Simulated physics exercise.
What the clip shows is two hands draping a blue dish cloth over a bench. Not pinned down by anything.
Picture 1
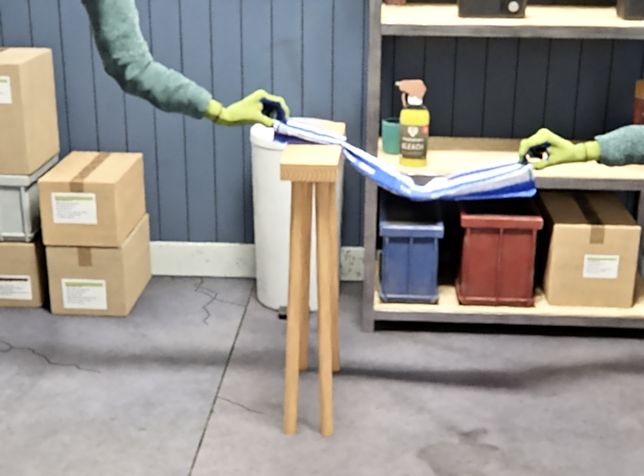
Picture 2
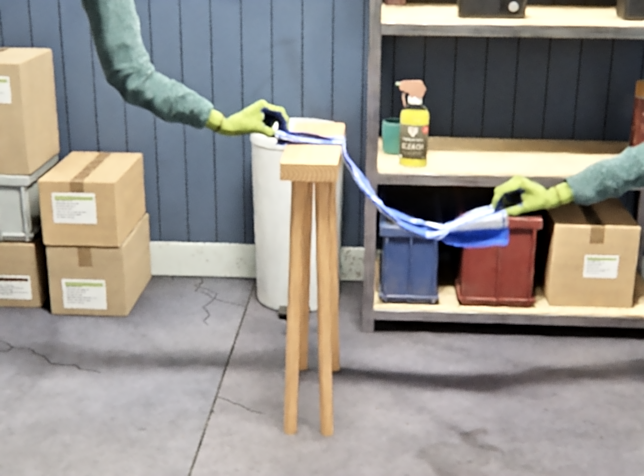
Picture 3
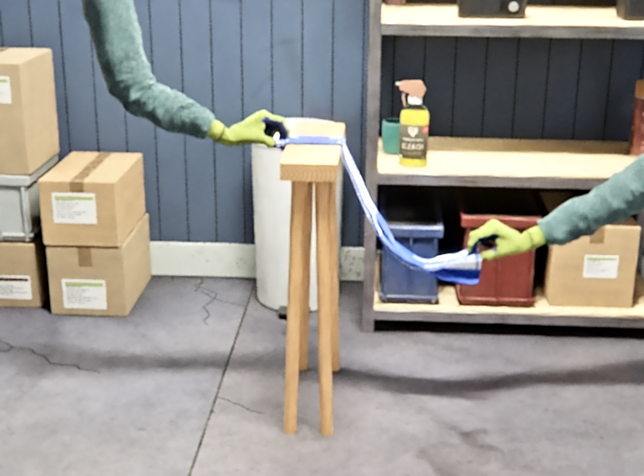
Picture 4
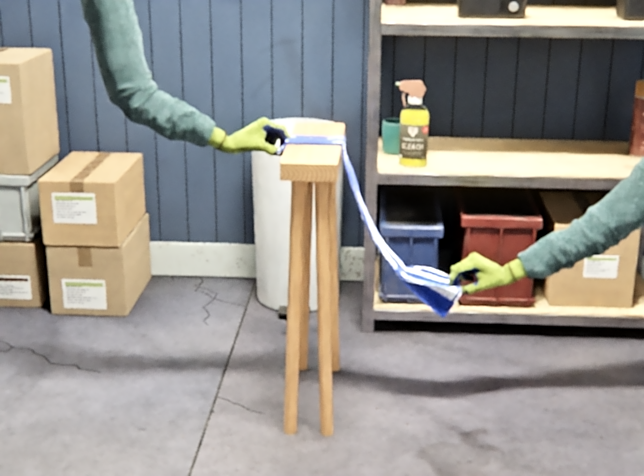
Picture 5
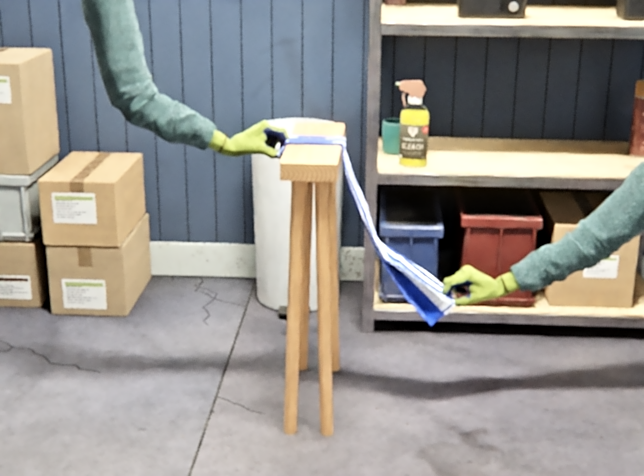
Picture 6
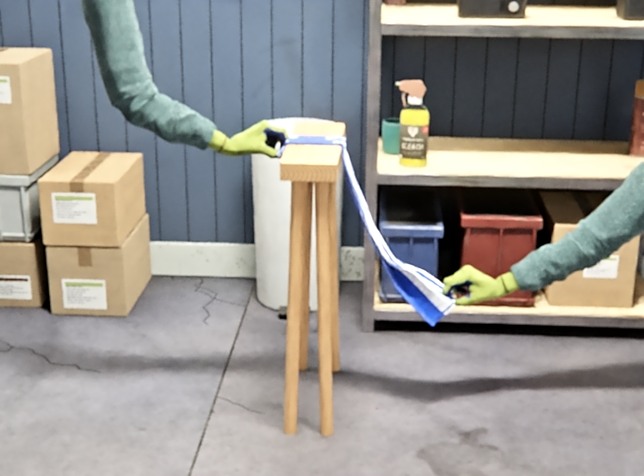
A blue cloth was stretched between two gloved hands across a wooden bench, then the right hand lowered its end down and inward while the left hand stayed near the top, and both paused.
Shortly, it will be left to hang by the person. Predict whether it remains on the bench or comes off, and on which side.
Gone to the right.
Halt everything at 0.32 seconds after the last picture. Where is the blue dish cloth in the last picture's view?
Position at that moment: (369, 283).
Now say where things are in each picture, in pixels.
The first picture shows left end (277, 142); right end (531, 196); top of the bench (309, 167).
The second picture shows left end (281, 146); right end (501, 245).
The third picture shows left end (285, 150); right end (473, 285); top of the bench (309, 167).
The fourth picture shows left end (286, 152); right end (440, 315).
The fifth picture shows left end (286, 154); right end (428, 323).
The sixth picture shows left end (286, 154); right end (429, 324); far more of it on the right.
Then, 0.32 s later than the last view, dish cloth clear of the top and falling near (369, 283).
Then, 0.58 s later than the last view, dish cloth in a heap on the floor near (369, 396).
Finally, dish cloth in a heap on the floor near (371, 400). The blue dish cloth is pulled rightwards.
